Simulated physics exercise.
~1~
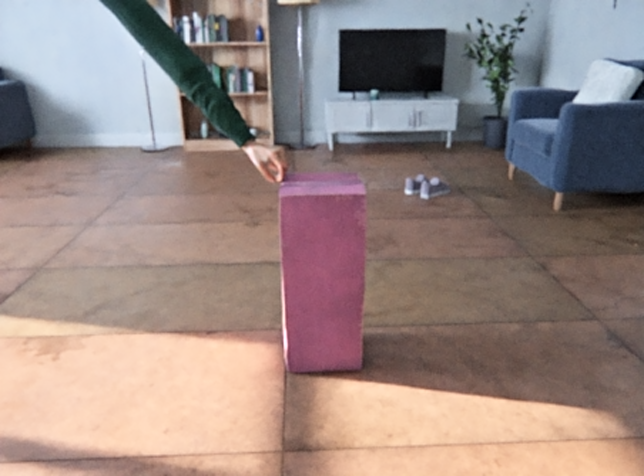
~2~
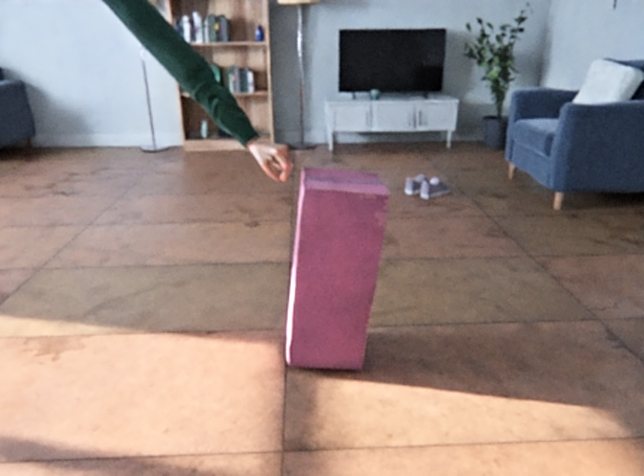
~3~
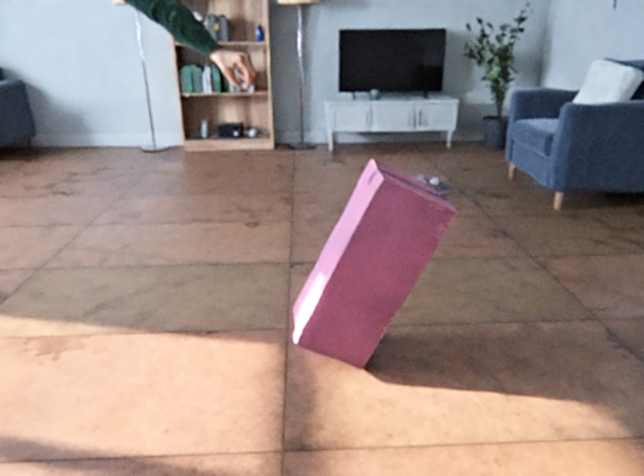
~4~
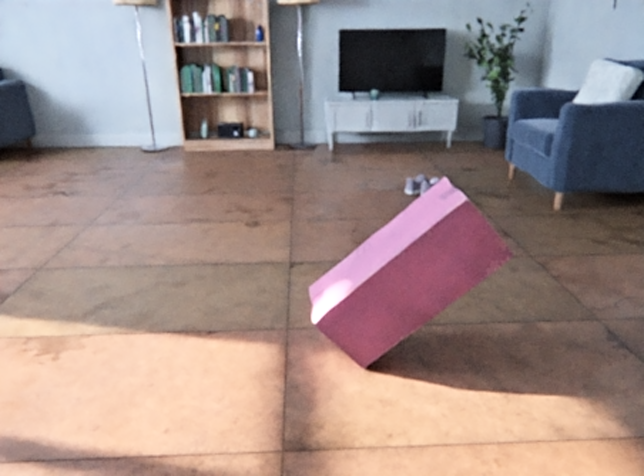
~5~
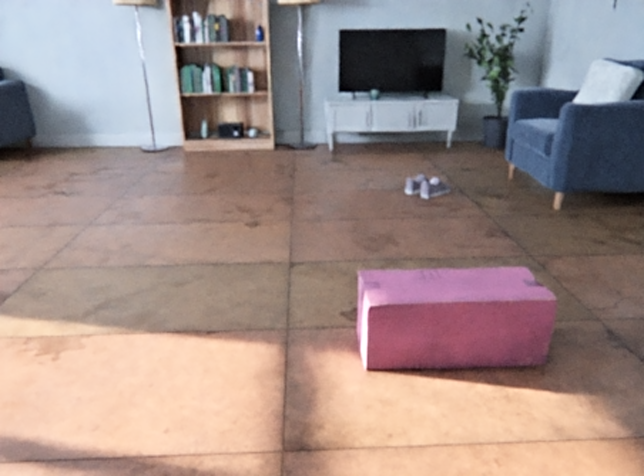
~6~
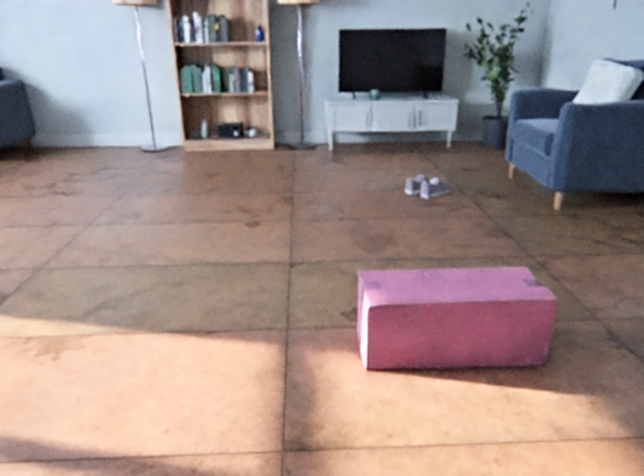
A hand pushes a tall pink parcel, which tips to the right and lands on its side.
